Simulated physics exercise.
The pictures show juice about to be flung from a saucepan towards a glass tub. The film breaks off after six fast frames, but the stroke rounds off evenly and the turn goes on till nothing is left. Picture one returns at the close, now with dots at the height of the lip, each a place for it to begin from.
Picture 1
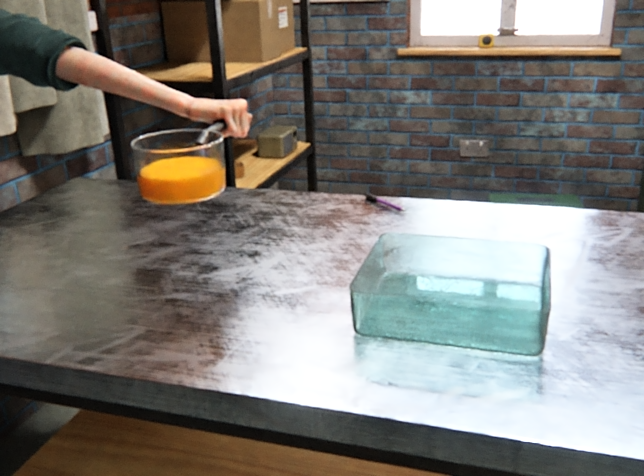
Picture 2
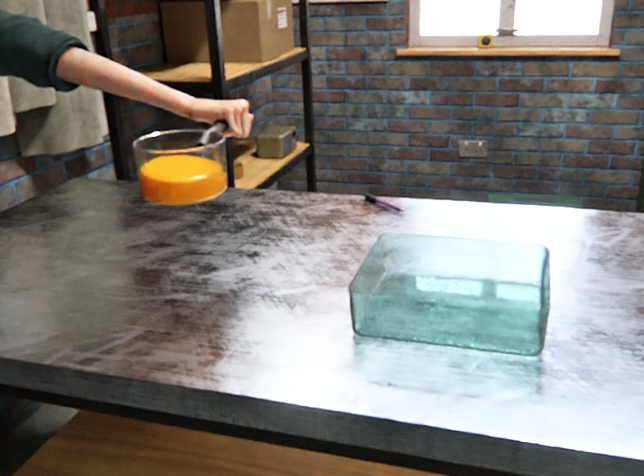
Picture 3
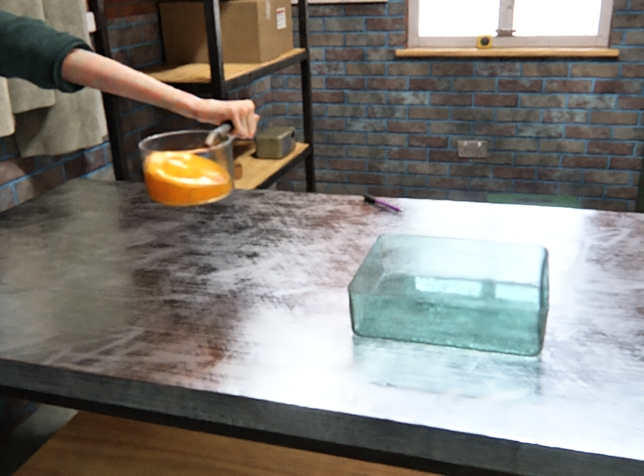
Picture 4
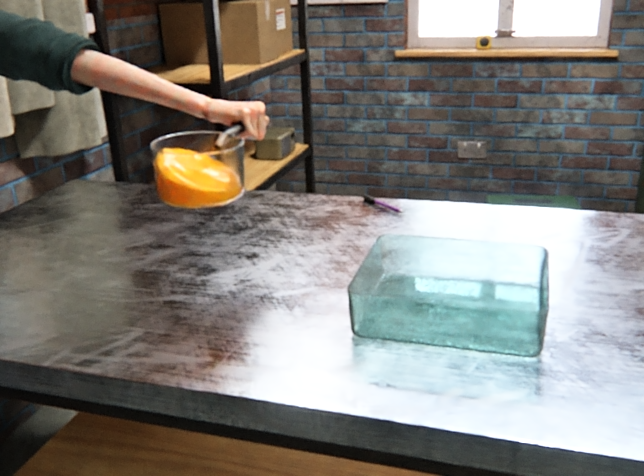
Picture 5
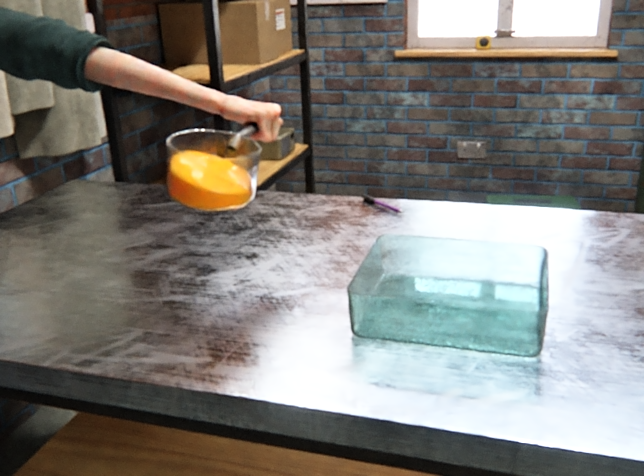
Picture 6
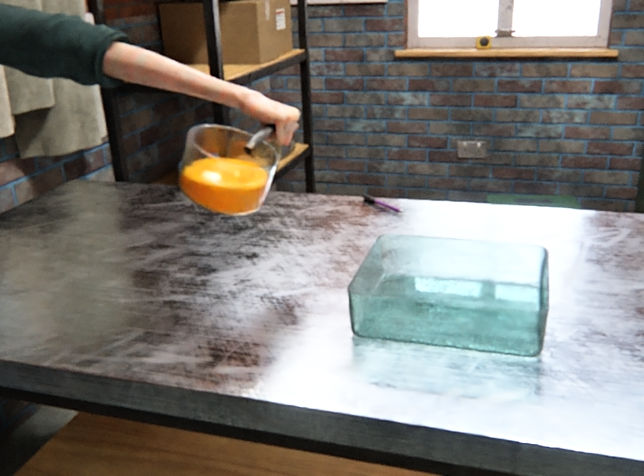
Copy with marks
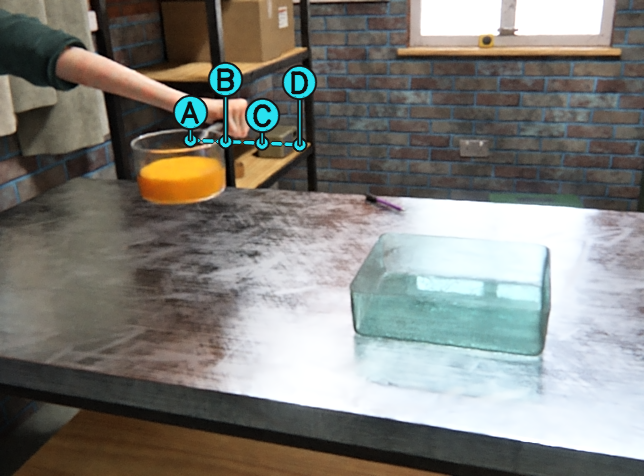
A glass saucepan of orange juice, held by an outstretched hand above a dark table, moved slowly to the right as the juice sloshed, then tilted, while a clear glass tub sat still.
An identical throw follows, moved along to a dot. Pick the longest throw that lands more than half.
Dot C just does it.
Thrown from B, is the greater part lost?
Yes, it does.
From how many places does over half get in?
Two of them.
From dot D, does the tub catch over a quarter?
Yes, it does.
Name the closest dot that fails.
That is dot B.
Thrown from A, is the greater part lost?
Yes, that goes wrong.
On the marked copy, A at (190, 140); B at (225, 141); C at (262, 143); D at (299, 144).
With A, about 0 % lands in the tub, 99 % falls short.
With B, about 28 % lands in the tub, 65 % falls short and 7 % goes beside or beyond.
With C, about 66 % lands in the tub, 23 % falls short and 11 % goes beside or beyond.
With D, about 80 % lands in the tub, 4 % falls short and 15 % goes beside or beyond.
